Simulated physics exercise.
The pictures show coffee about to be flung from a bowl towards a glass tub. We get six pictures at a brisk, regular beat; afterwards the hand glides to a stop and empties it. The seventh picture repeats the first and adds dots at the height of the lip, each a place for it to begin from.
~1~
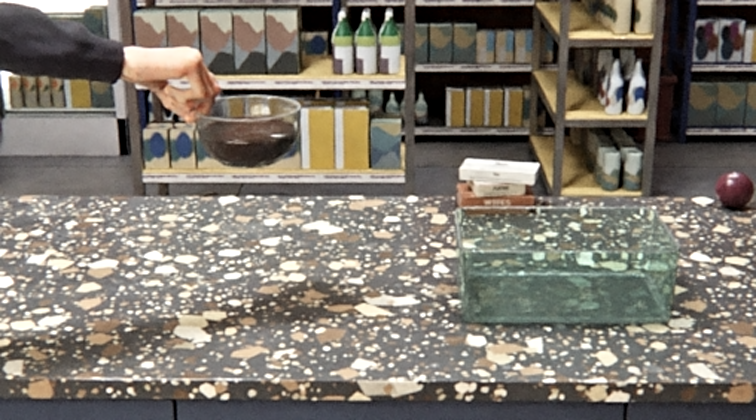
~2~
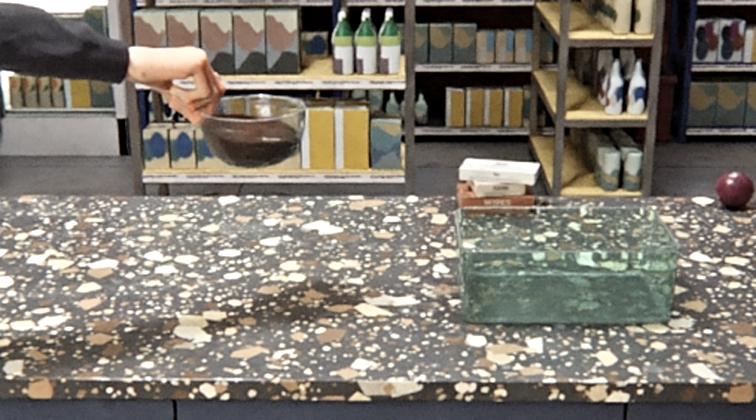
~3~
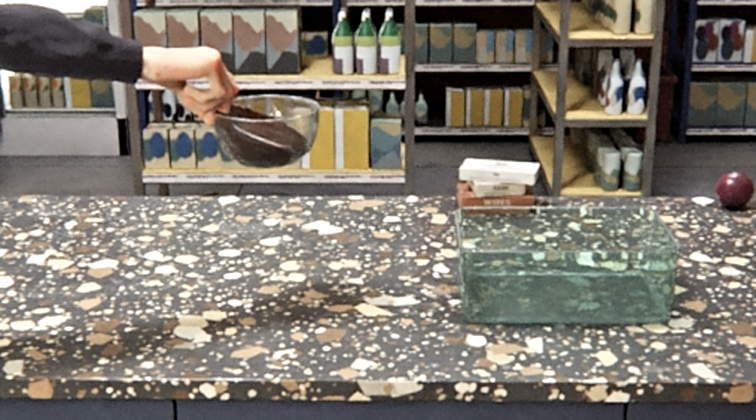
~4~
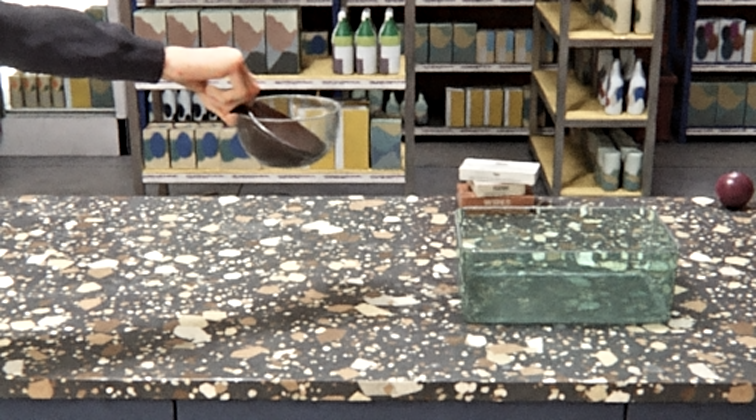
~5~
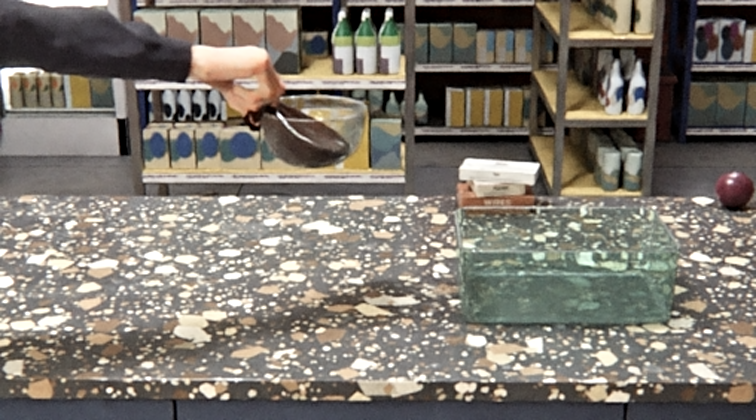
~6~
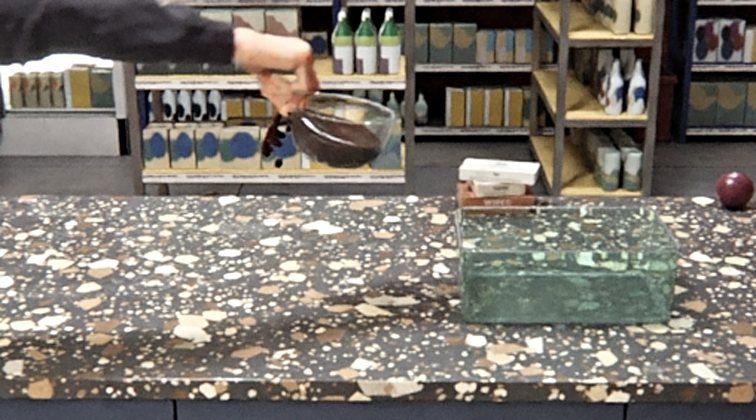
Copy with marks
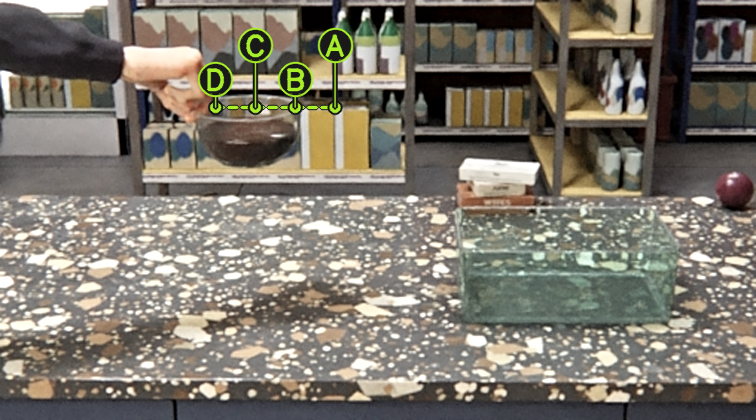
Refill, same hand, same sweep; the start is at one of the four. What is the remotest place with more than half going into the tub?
Go for C.
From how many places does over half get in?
Three.
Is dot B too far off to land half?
No, not at all.
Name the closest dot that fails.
That is dot D.
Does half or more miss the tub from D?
Yes, that goes wrong.
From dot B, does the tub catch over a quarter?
Yes, it does.
On the marked copy, A at (335, 107); B at (295, 107); C at (255, 107); D at (215, 107).
For dot A, about 87 % lands in the tub, 8 % falls short and 6 % goes beside or beyond.
For dot B, about 80 % lands in the tub, 11 % falls short and 9 % goes beside or beyond.
For dot C, about 65 % lands in the tub, 28 % falls short and 7 % goes beside or beyond.
For dot D, about 34 % lands in the tub, 62 % falls short and 4 % goes beside or beyond.
